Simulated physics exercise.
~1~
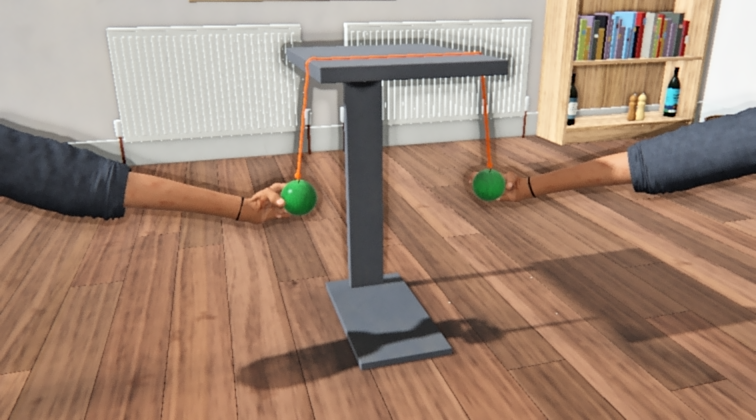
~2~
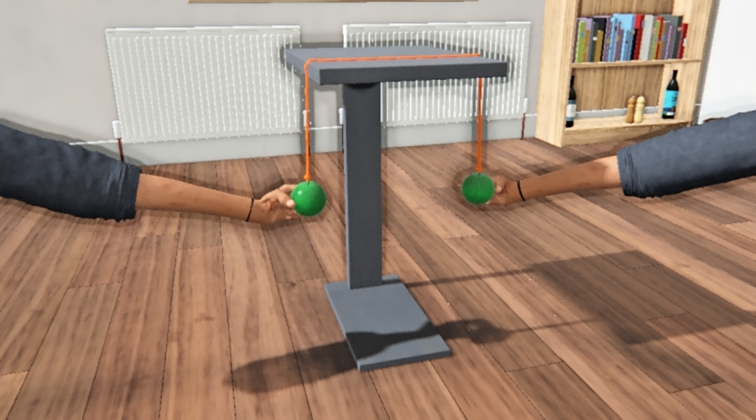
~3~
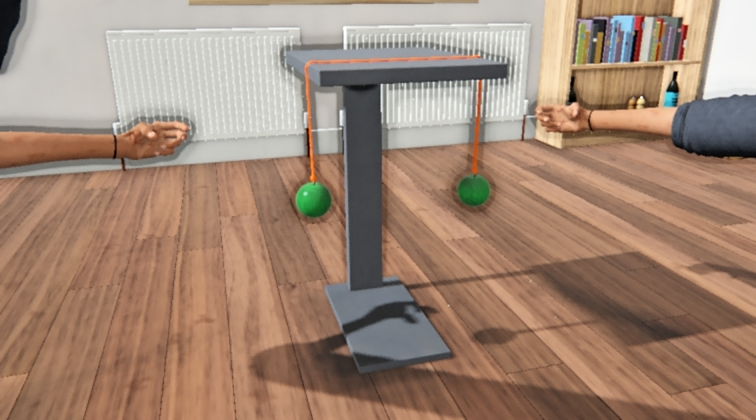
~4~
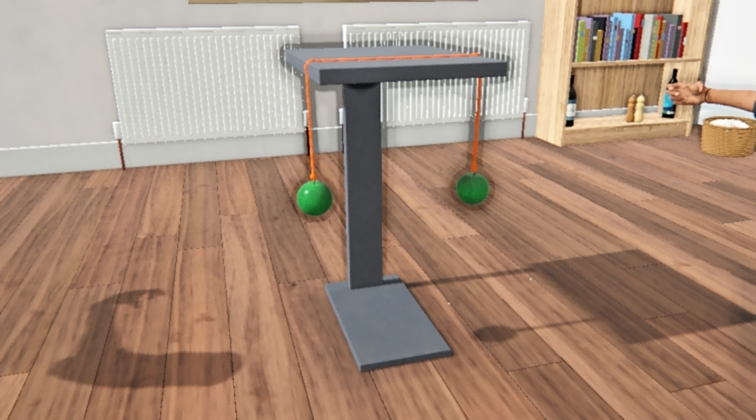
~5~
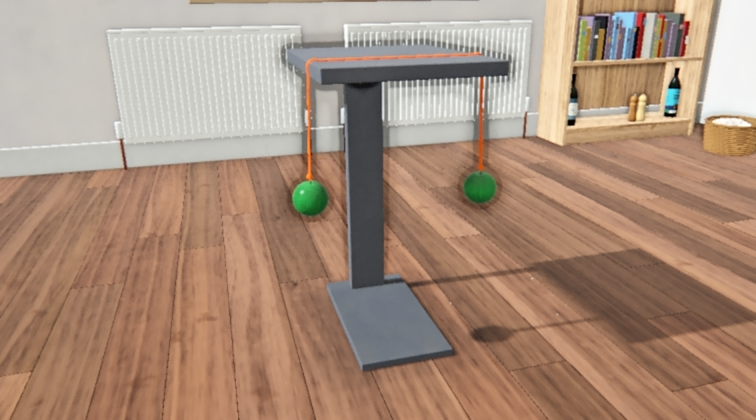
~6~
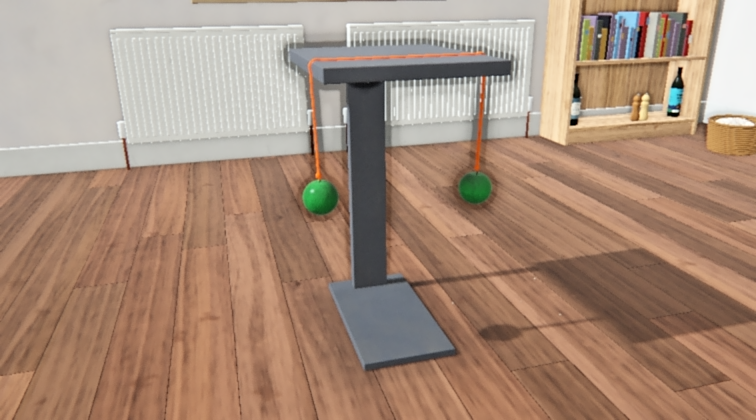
Two hands releasing green balls hung from an orange ribbon over a grey stand, the balls swaying slightly but staying level.
